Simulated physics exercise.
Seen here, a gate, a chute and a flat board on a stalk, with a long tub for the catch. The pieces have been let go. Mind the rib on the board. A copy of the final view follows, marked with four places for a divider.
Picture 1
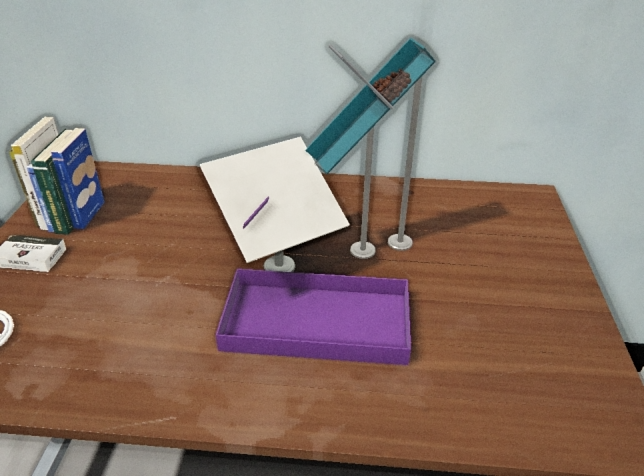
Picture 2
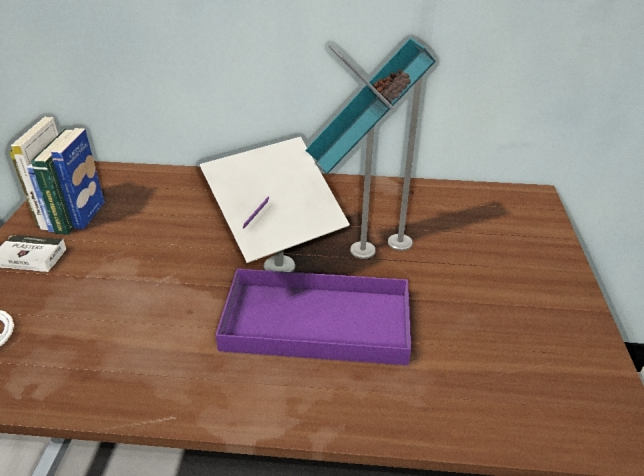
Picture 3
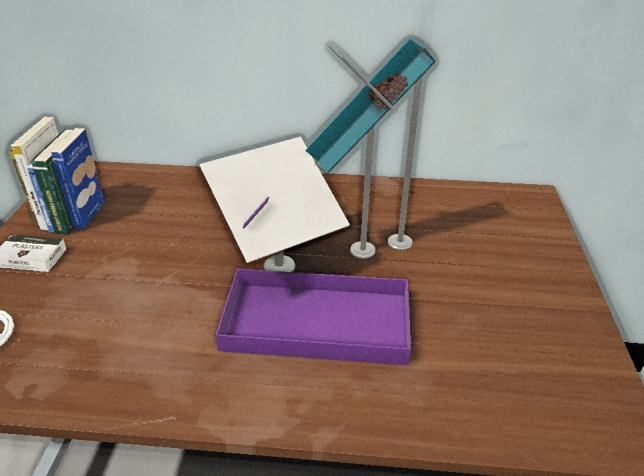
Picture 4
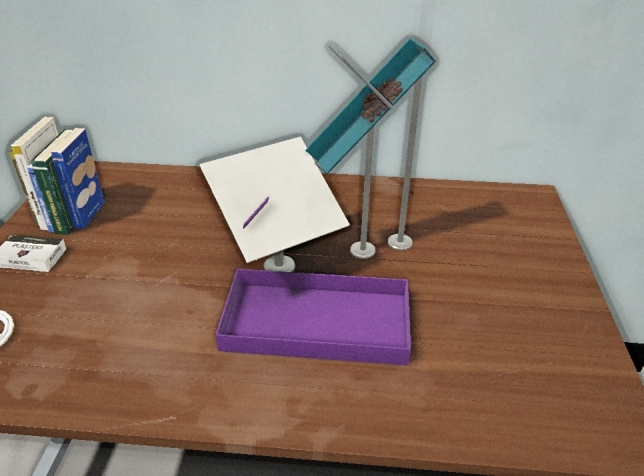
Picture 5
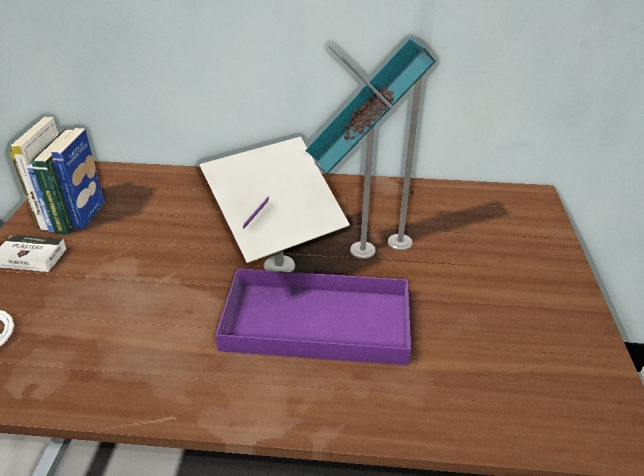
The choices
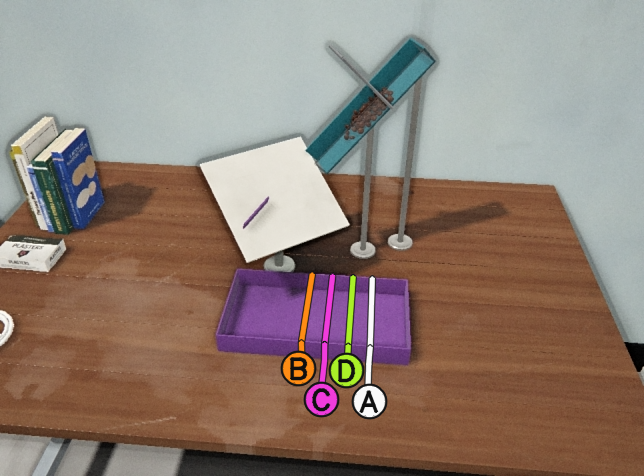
On a wooden desk, small brown pieces slide leftward down a tilted teal chute.
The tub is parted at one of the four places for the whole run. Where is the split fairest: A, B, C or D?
Use line B.
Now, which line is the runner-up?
C it is.
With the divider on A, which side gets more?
More lands on the left.
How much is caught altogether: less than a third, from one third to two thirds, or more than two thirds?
About that: More than two thirds.
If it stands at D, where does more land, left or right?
Left.
On the marked copy, line A crosses the front rim at (370, 346); line B crosses the front rim at (301, 341); line C crosses the front rim at (324, 343); line D crosses the front rim at (348, 344).
If A is chosen, of what is caught, all on the left of the divider, none on the right.
If B is chosen, of what is caught, about half on the left of the divider, about half on the right.
If C is chosen, of what is caught, most on the left of the divider, about a quarter on the right.
If D is chosen, of what is caught, nearly all on the left of the divider, a stray few on the right.
